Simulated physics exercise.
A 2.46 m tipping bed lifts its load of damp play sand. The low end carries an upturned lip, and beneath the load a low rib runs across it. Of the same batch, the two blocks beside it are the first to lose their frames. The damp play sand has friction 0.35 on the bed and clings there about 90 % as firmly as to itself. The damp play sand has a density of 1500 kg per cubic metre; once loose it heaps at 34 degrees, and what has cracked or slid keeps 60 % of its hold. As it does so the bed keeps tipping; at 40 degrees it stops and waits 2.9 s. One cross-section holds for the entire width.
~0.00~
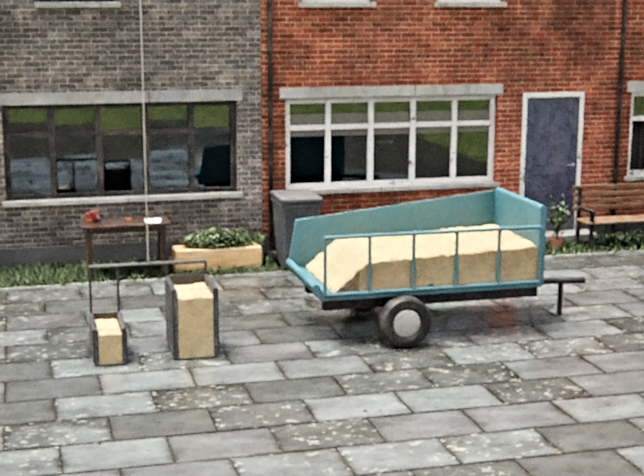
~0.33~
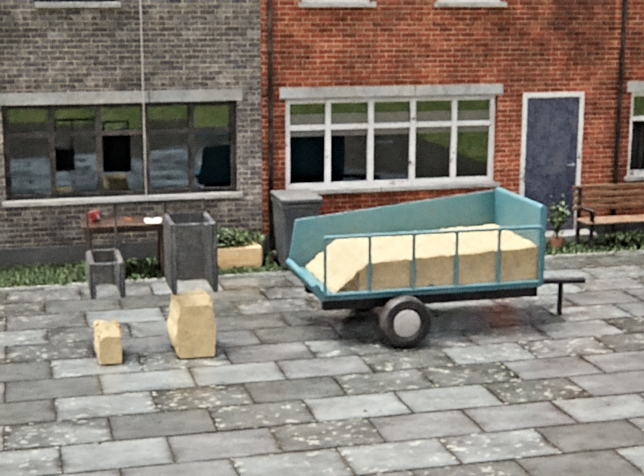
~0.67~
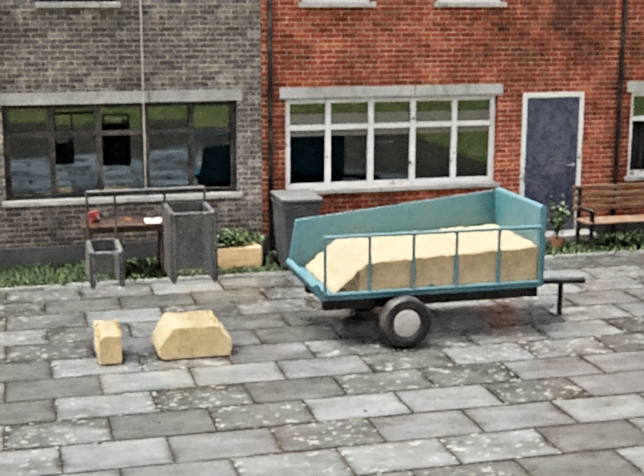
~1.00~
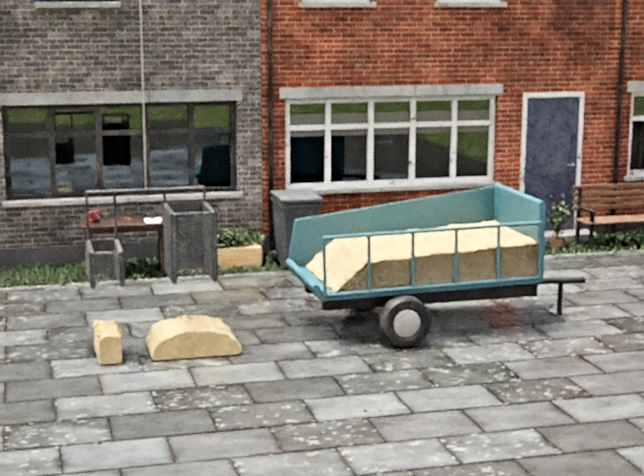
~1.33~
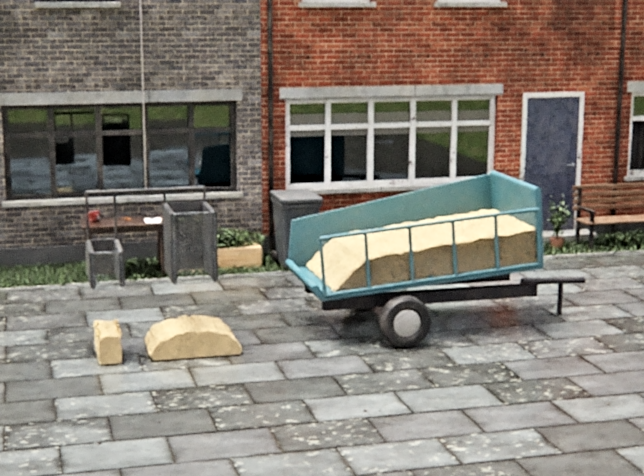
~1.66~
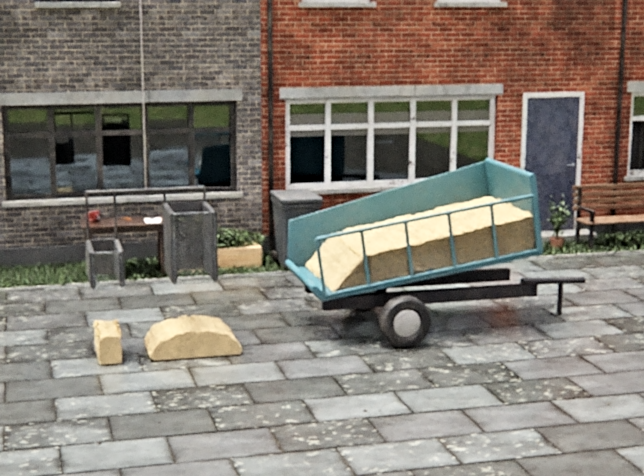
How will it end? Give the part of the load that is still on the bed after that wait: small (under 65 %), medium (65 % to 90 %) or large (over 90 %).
Answer: A modest bit, less than 65 per cent.
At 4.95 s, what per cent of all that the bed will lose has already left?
Close to 20 in a hundred.
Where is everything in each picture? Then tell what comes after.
The first picture shows top of the high end at (541, 209), tilt 0 degrees; front end of the damp play sand at (338, 293); test blocks 31 cm, 64 cm high (left to right).
The second picture shows top of the high end at (541, 209), tilt 0 degrees; front end of the damp play sand at (338, 293); test blocks 31 cm, 58 cm high (left to right).
The third picture shows top of the high end at (541, 209), tilt 0 degrees; front end of the damp play sand at (338, 293); test blocks 31 cm, 35 cm high (left to right).
The fourth picture shows top of the high end at (540, 205), tilt 1 degrees; front end of the damp play sand at (338, 289); test blocks 30 cm, 31 cm high (left to right).
The fifth picture shows top of the high end at (535, 191), tilt 5 degrees; front end of the damp play sand at (337, 289); test blocks 30 cm, 30 cm high (left to right).
The sixth picture shows top of the high end at (530, 178), tilt 8 degrees; front end of the damp play sand at (337, 288); test blocks 30 cm, 30 cm high (left to right).
By 2.64 s, the tilt is 19 degrees and 100 % is on the bed.
By 3.79 s, the tilt is 32 degrees and 100 % is on the bed.
By 4.95 s, the tilt is 40 degrees and 88 % is on the bed.
By 6.10 s, the tilt is 40 degrees and 53 % is on the bed.
By 7.53 s, at the end, the tilt is 40 degrees and 39 % is on the bed.
